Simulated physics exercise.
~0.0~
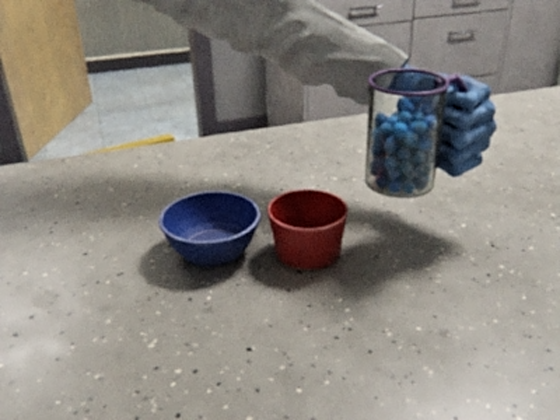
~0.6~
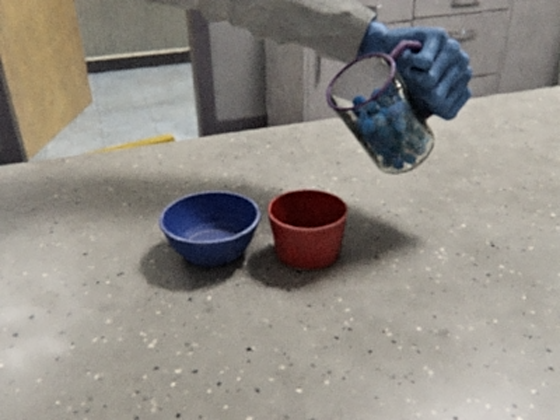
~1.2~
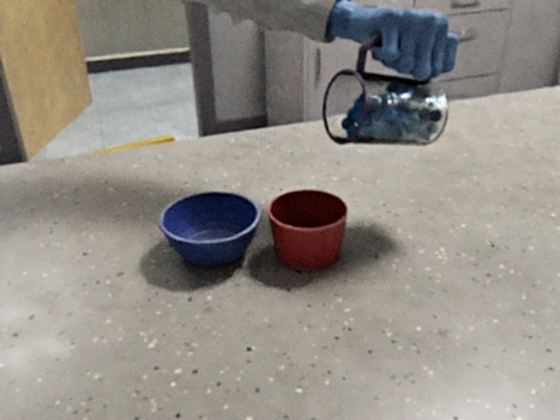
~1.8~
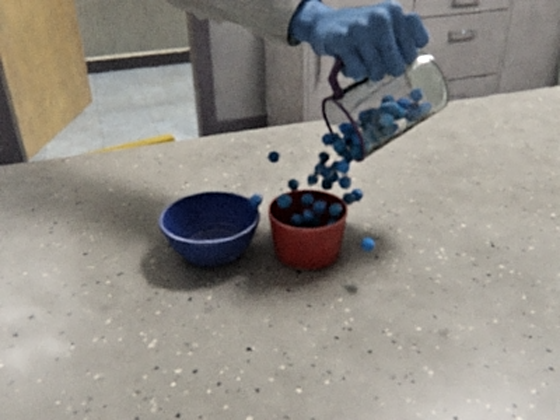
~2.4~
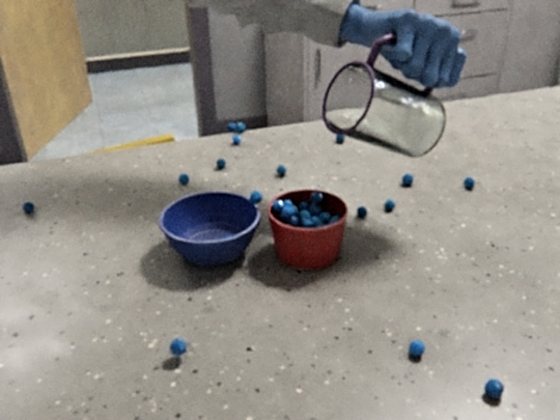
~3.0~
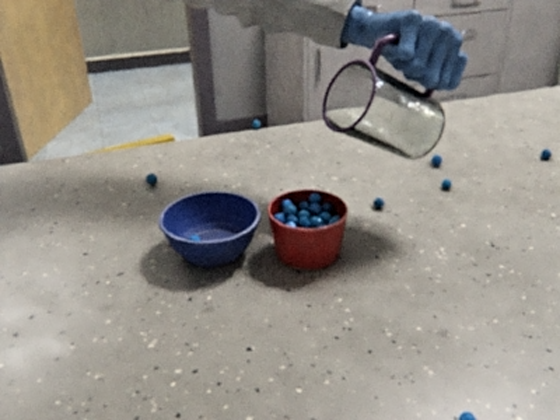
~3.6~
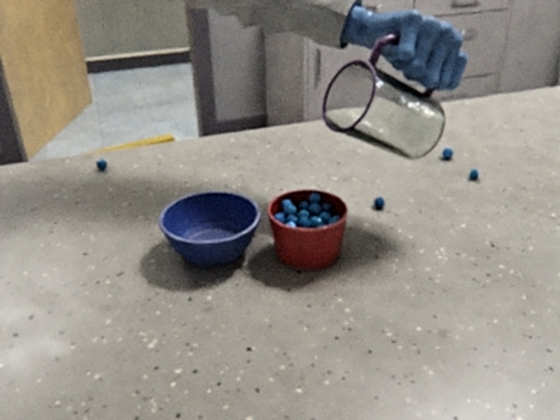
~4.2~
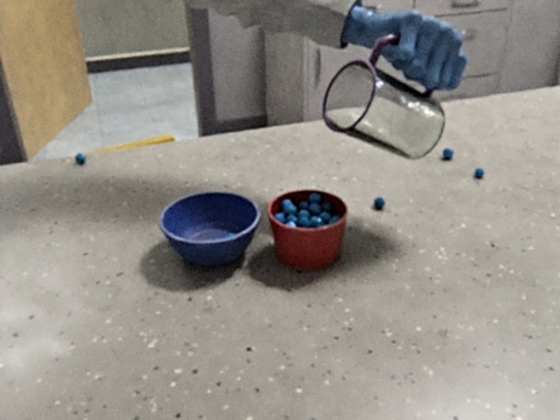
A blue-gloved hand tipped a clear cup of small blue balls over a red dish beside a blue bowl, and they tumbled out, many landing in the dish while others scattered across the counter, leaving the blue bowl empty and the emptied cup held tilted.
